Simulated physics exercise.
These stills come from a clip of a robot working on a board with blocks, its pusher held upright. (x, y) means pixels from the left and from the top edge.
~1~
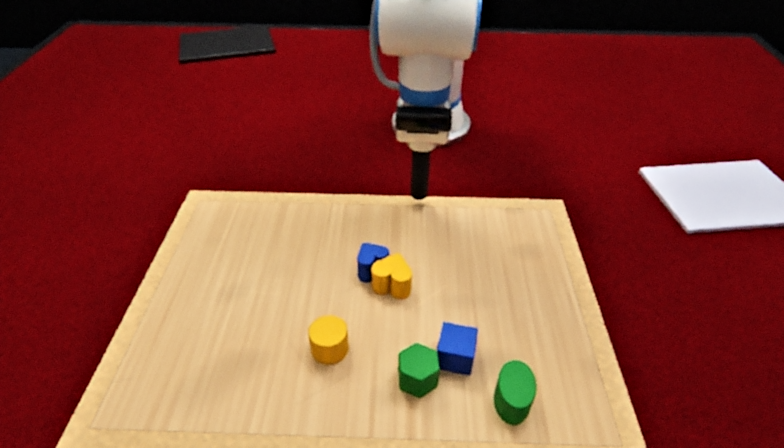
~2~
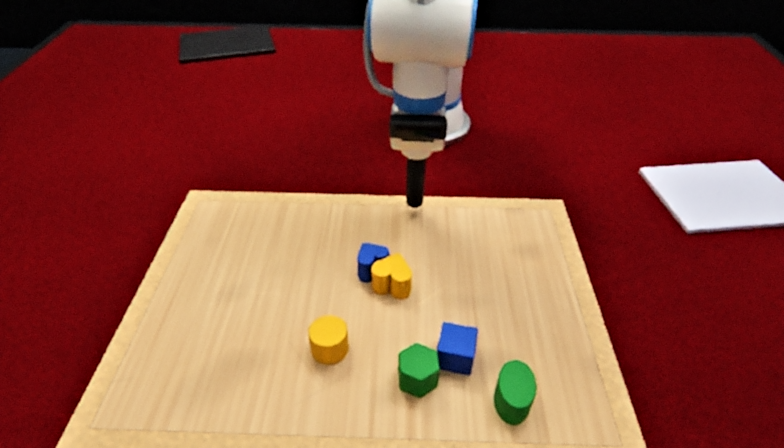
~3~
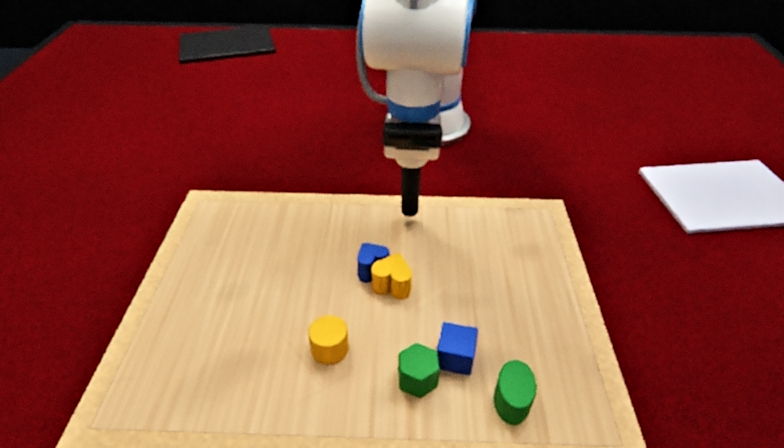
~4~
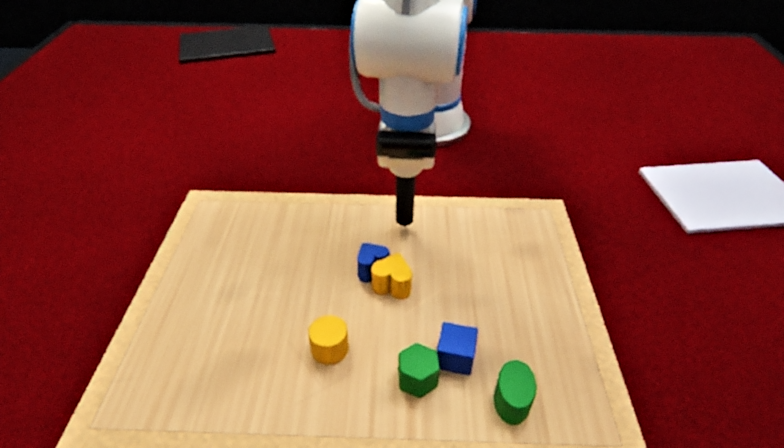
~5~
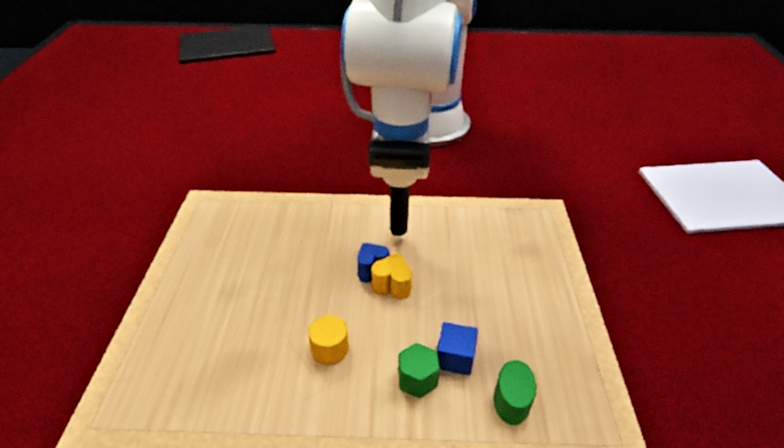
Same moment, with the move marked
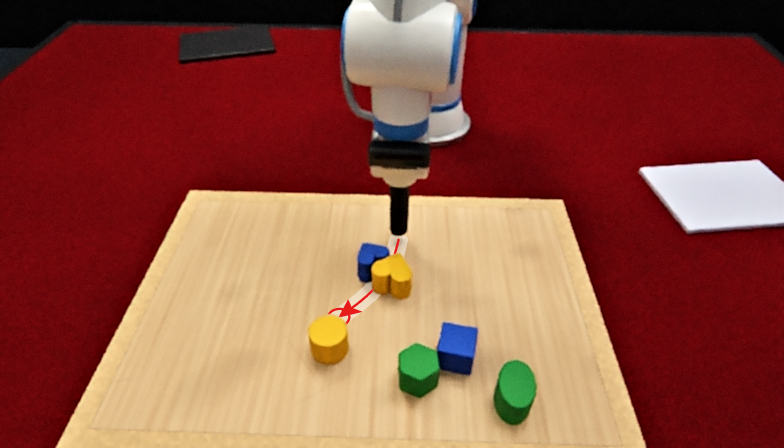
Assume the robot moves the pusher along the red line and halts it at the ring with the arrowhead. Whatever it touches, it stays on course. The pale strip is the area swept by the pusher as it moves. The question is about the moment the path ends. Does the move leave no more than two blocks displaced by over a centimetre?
I expect so.
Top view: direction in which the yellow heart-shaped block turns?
My answer: Anticlockwise.
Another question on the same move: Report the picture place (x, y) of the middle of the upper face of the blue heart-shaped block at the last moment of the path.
The middle of its upper face should be somewhere near (344, 269).
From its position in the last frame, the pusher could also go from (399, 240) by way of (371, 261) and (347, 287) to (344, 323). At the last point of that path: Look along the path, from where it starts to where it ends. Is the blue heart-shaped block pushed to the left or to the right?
Well, taking the path from its start to its end as straight ahead, the blue heart-shaped block moves to the left.
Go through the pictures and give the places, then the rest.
Pusher's lower end (419, 196); yellow round block (328, 330); blue heart-shaped block (372, 252); yellow heart-shaped block (393, 267), in the first picture.
Pusher (415, 204); blocks still, in the second picture.
Pusher (410, 212); blocks still, in the third picture.
Pusher (404, 221); blocks still, in the fourth picture.
Pusher (399, 231); yellow round block (328, 330); blue heart-shaped block (372, 252); yellow heart-shaped block (393, 267), in the fifth picture.
Drawn move, from (399, 240) via (390, 266) and (370, 293), ending at (339, 317).
The first path, step by step. One third of the way, pusher (390, 258); blue heart-shaped block (366, 256), turned 15° clockwise.
Two thirds of the way, pusher (370, 285); blue heart-shaped block (348, 267), turned 100° clockwise; yellow heart-shaped block (393, 283), turned 25° anticlockwise.
At the end, pusher (338, 309); yellow round block still; blue heart-shaped block (344, 269), turned 115° clockwise; yellow heart-shaped block (393, 283), turned 25° anticlockwise.
